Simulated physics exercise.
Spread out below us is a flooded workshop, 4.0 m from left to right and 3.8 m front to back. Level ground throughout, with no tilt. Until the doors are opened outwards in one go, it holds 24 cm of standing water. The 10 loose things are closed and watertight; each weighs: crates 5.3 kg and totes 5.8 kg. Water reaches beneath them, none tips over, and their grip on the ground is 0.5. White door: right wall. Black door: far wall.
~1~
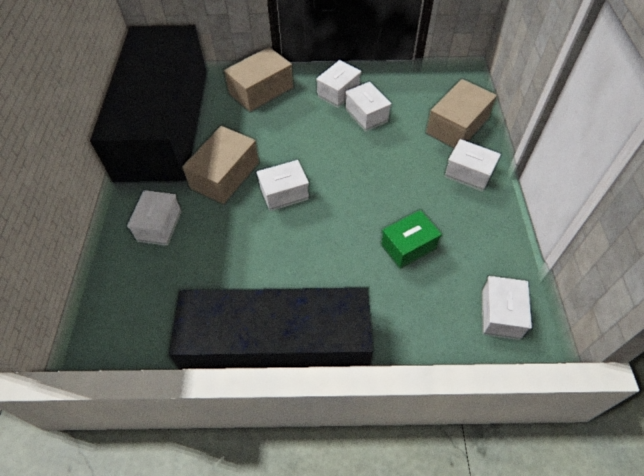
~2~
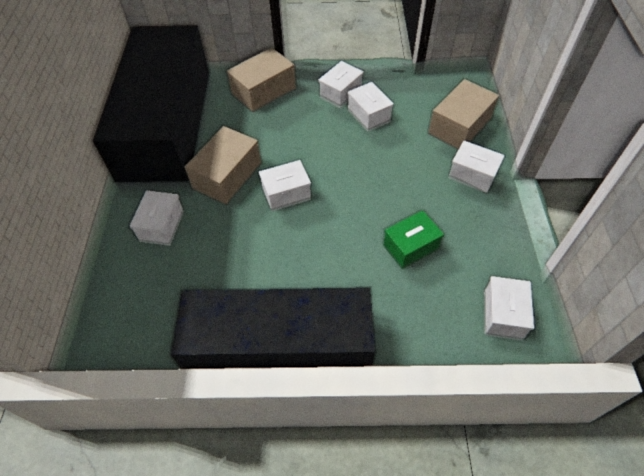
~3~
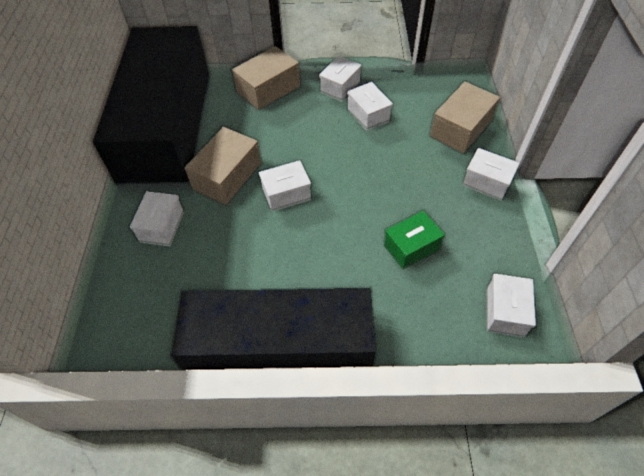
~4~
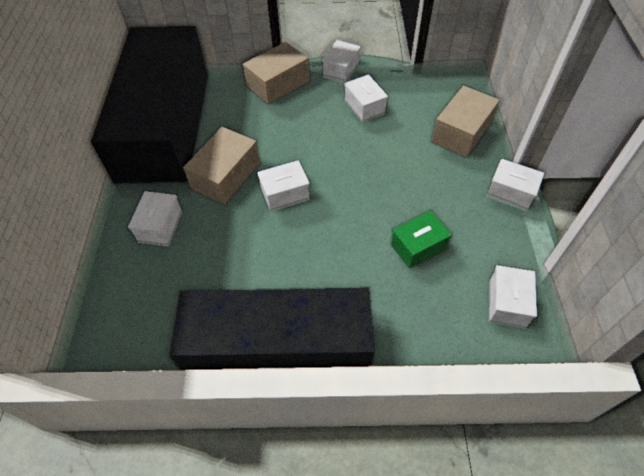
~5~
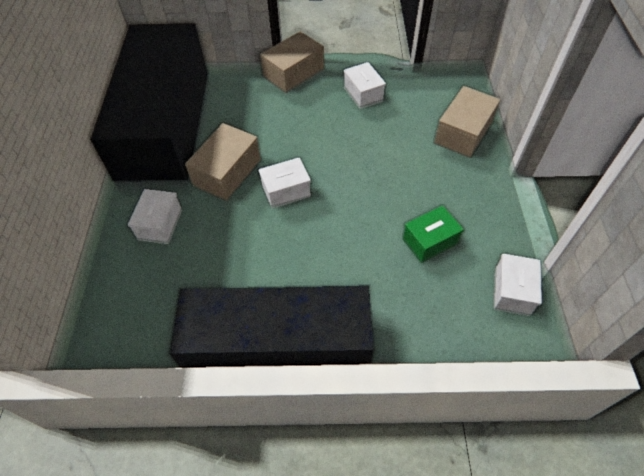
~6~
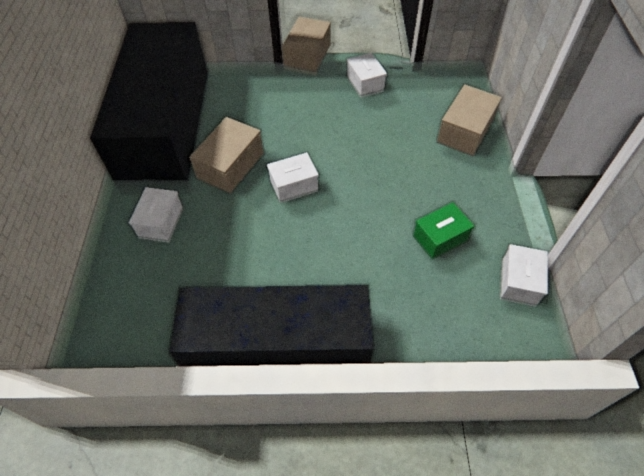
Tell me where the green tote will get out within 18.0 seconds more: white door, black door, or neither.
Green tote: White door.
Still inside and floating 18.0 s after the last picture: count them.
I count 0.
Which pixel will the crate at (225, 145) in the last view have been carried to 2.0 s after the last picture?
(260, 99), roughly.
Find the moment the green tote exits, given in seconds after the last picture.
2.0 s.
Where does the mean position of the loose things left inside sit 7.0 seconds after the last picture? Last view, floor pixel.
The centre sits near (367, 109).
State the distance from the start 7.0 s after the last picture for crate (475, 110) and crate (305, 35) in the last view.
40 cm; gone out.
Then, 2.0 s after the last picture the green tote is near (531, 192), 1.2 m from its start, afloat; 5 of 10 are out; 5 afloat.
Then, 7.0 s after the last picture the green tote has gone out by the white door; 8 of 10 are out; 2 afloat.
Then, 14.0 s after the last picture the green tote has gone out by the white door; 9 of 10 are out; 1 afloat.
Then, 18.0 s after the last picture the green tote has gone out by the white door; 10 of 10 are out; 0 afloat.
